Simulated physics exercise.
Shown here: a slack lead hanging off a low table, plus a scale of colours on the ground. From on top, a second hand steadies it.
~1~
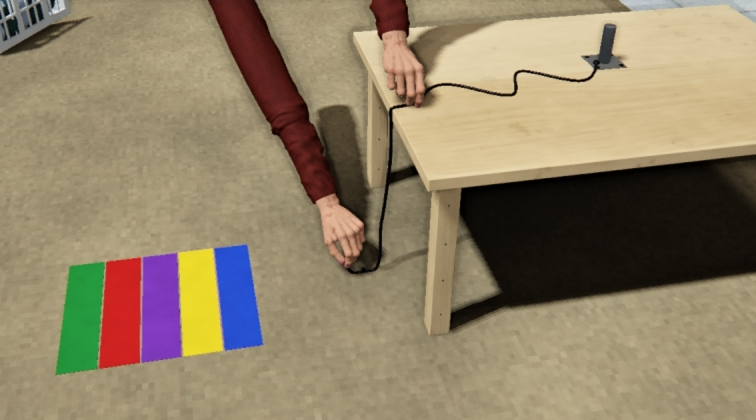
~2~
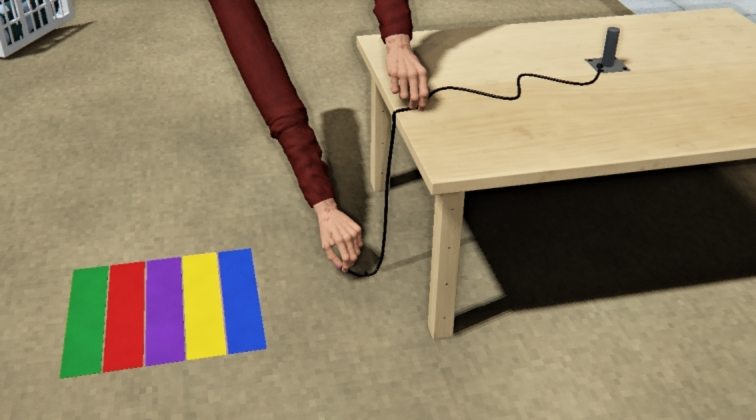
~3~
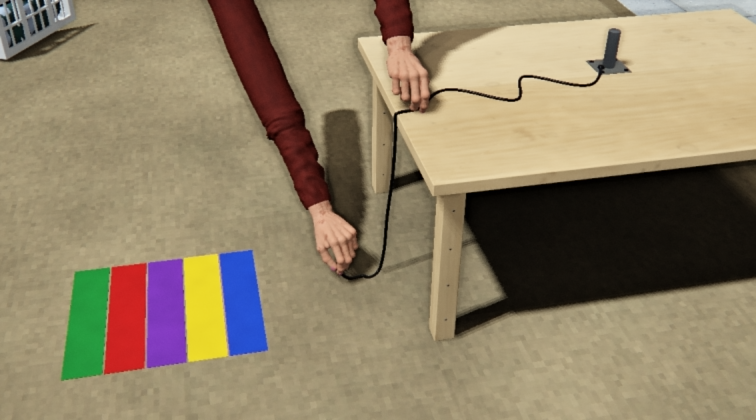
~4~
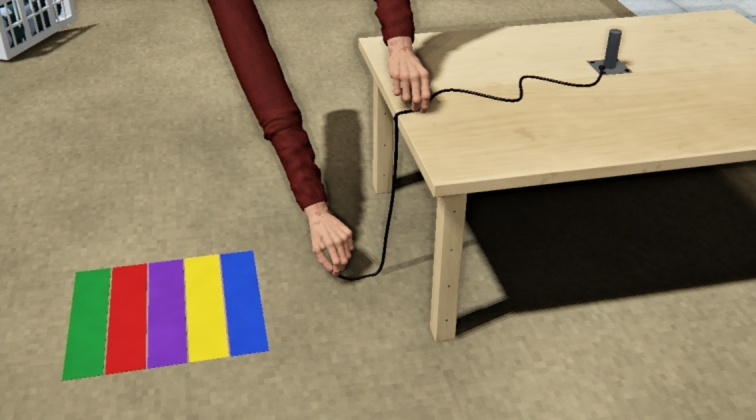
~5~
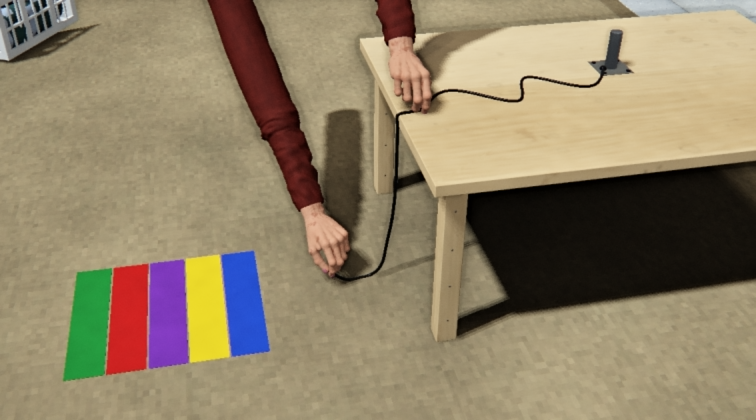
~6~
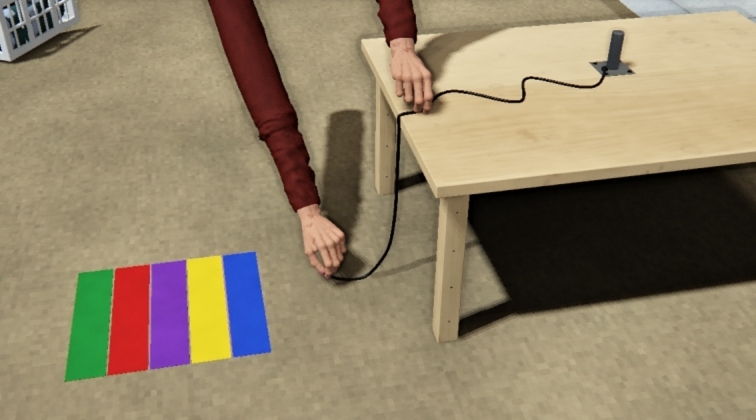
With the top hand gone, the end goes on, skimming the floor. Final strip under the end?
Red.
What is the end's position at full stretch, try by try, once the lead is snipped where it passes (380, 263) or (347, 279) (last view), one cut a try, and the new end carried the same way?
(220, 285) and (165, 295).
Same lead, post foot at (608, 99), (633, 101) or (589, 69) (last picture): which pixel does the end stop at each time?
Try by try: (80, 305), (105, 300) and (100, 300).
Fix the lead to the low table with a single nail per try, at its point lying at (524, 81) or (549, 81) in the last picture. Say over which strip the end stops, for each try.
Going one at a time, you'd get purple and then purple.
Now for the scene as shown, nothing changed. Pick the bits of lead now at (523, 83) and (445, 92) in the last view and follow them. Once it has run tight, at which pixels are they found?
Point one: (496, 89); point two: (386, 118).
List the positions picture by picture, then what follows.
End (345, 263); blue (241, 327); yellow (202, 333); purple (161, 339); red (120, 344); green (78, 350), in the first frame.
End (343, 267); lead through (592, 82) (519, 79) (475, 92) (411, 109) (388, 178) (383, 251), in the second frame.
End (337, 270), in the third frame.
End (333, 271); lead through (594, 84) (521, 81) (477, 94) (413, 111) (395, 180) (384, 253), in the fourth frame.
End (329, 272), in the fifth frame.
End (326, 273); lead through (597, 85) (523, 83) (480, 95) (415, 112) (397, 181) (385, 255), in the sixth frame.
Soon after, end near (206, 288); over yellow.
Then, end near (158, 295); over purple.
At full stretch, end near (128, 299); over red. It gets as far as the red strip.
